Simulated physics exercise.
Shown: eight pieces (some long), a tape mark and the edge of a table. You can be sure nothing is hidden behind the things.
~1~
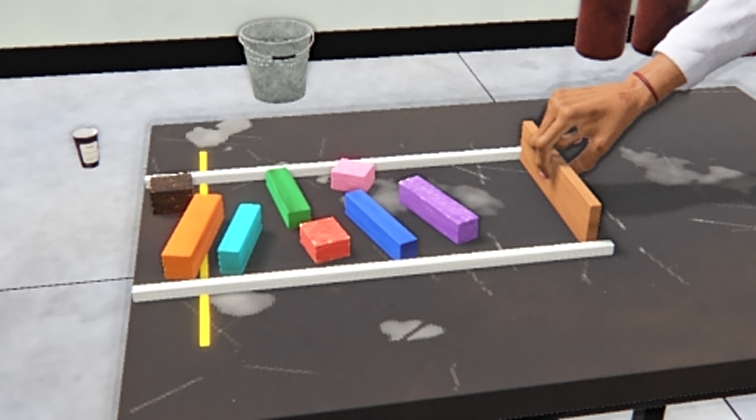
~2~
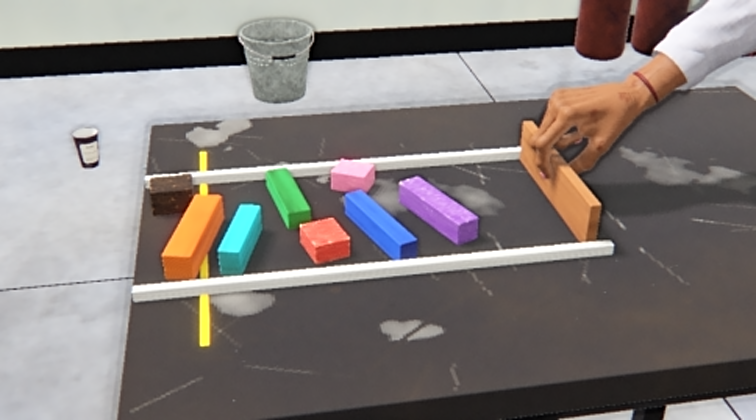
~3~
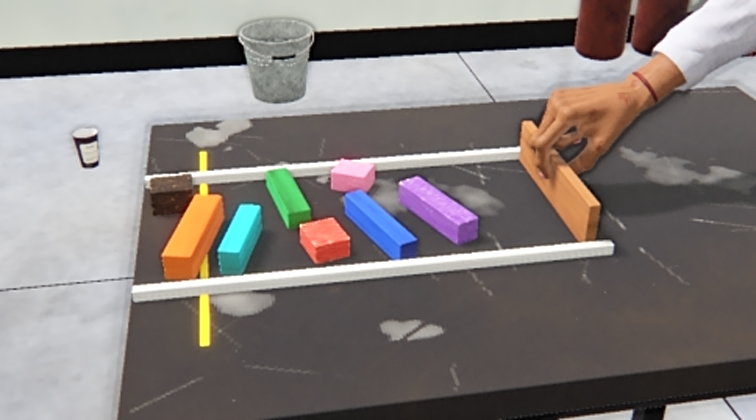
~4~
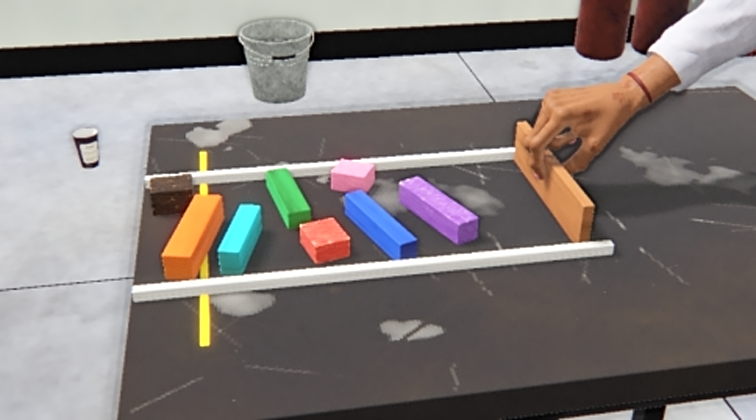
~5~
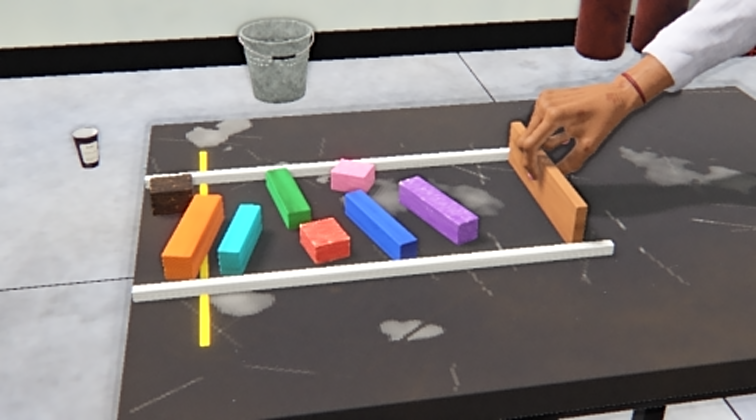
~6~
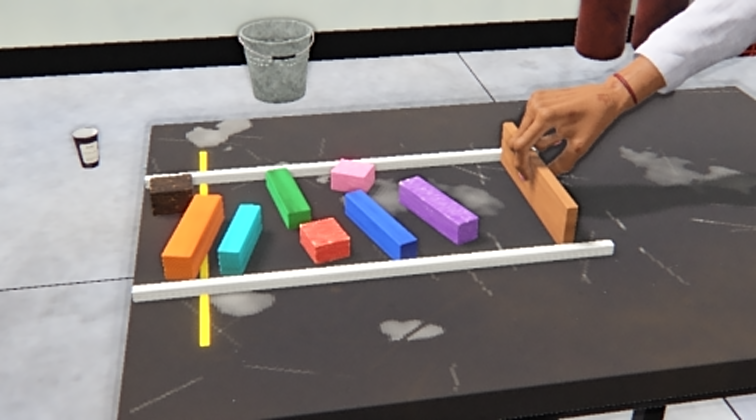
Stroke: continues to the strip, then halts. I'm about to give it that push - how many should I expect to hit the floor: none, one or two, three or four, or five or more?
Expect three or four.
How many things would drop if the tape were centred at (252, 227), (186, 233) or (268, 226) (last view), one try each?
First 0, then 5, then 0.
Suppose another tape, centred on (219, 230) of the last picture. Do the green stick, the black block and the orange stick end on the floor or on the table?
Lab note - green stick not toppled, black block toppled, orange stick toppled.
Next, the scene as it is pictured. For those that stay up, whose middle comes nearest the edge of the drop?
The red block is foremost.
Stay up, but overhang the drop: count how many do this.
Looks like 2 of them.
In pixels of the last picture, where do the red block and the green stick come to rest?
You'll find the first one at (137, 258) and the second at (149, 207).
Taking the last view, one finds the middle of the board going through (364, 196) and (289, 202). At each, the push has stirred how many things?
One spot: 4. Other spot: 7.
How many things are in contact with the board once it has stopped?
2.
Soon after, none off yet; black block at rest near (173, 195); orange stick at rest near (195, 236); turquoise stick at rest near (241, 240).
In the end, the number that fall off is three or four; gone, turquoise stick, orange stick and black block.
